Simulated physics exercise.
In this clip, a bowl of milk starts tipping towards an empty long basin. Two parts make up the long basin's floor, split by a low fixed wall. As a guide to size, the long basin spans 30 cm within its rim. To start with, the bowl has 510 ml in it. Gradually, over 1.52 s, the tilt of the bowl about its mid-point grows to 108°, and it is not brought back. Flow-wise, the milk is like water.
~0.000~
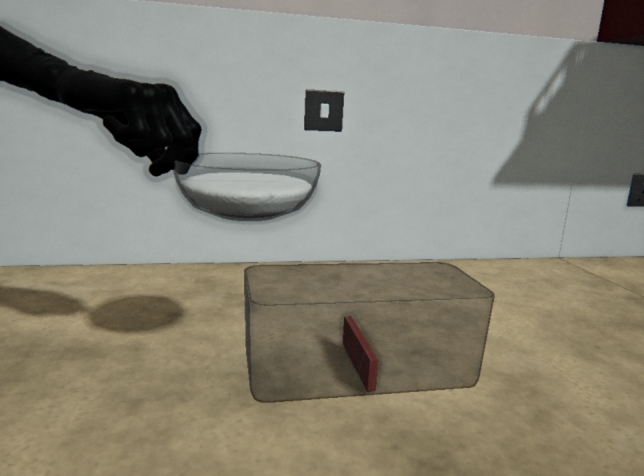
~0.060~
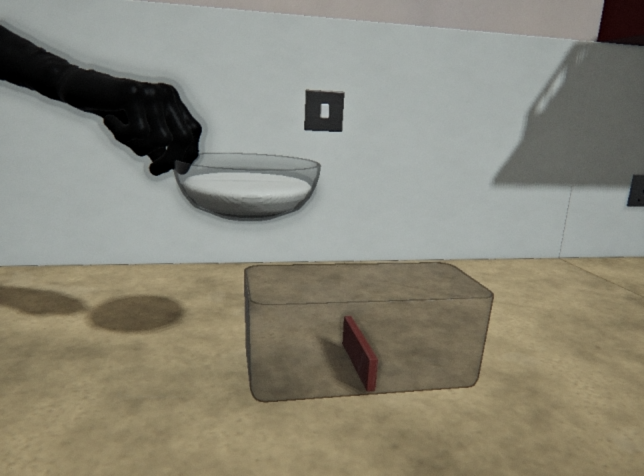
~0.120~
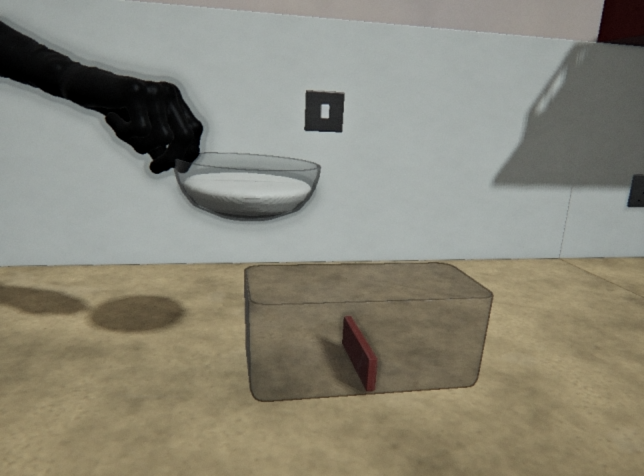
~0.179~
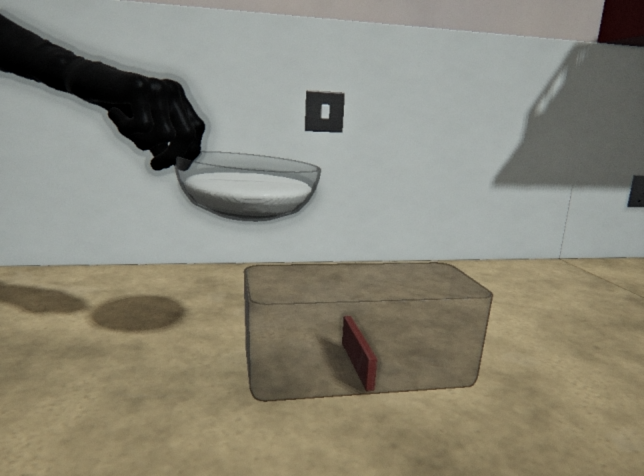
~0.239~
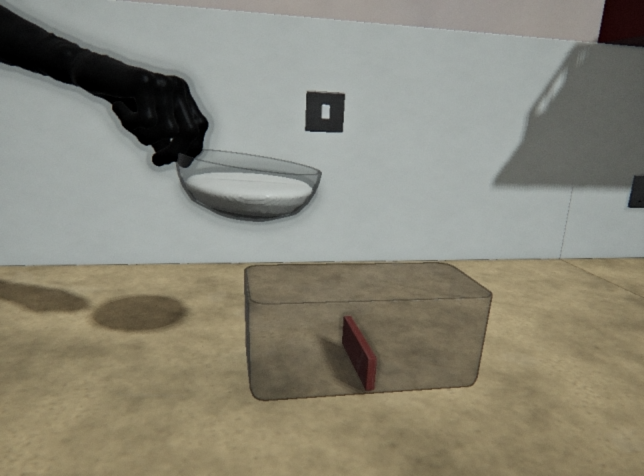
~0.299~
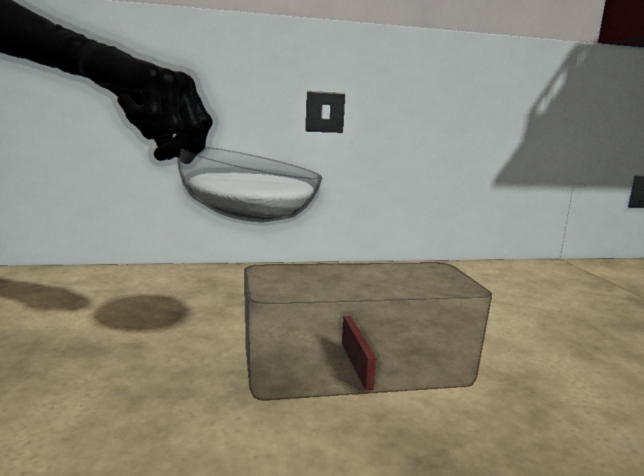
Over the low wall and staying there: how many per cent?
23 out of 100.
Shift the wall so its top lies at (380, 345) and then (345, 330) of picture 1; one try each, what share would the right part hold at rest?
Try 1: 5 %; try 2: 55 %.
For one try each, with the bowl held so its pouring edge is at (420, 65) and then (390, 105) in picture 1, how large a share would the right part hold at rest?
I'd say 75 percent on the first go, 95 percent on the next.
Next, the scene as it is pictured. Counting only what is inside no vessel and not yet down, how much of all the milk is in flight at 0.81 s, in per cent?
My guess is roughly 30 %.
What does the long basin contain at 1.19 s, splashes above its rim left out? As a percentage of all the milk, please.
It works out near 96 per cent.
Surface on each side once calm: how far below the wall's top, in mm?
Left about 24 mm, while the right is about 40 mm.
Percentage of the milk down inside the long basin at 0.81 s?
Some 22 per cent.
By 0.81 s the tilt is 60° and 48 per cent is still to pour, 18 is left of the wall and 5 right of it.
By 1.19 s the tilt is 96° and 1 per cent is still to pour, 73 is left of the wall and 22 right of it.
By 1.59 s the tilt is 108° and 0 per cent is still to pour, 76 is left of the wall and 23 right of it.
By 2.02 s the tilt is 108° and 0 per cent is still to pour, 76 is left of the wall and 23 right of it.
At rest 76 per cent lies left of the wall, 23 right of it and 1 outside.
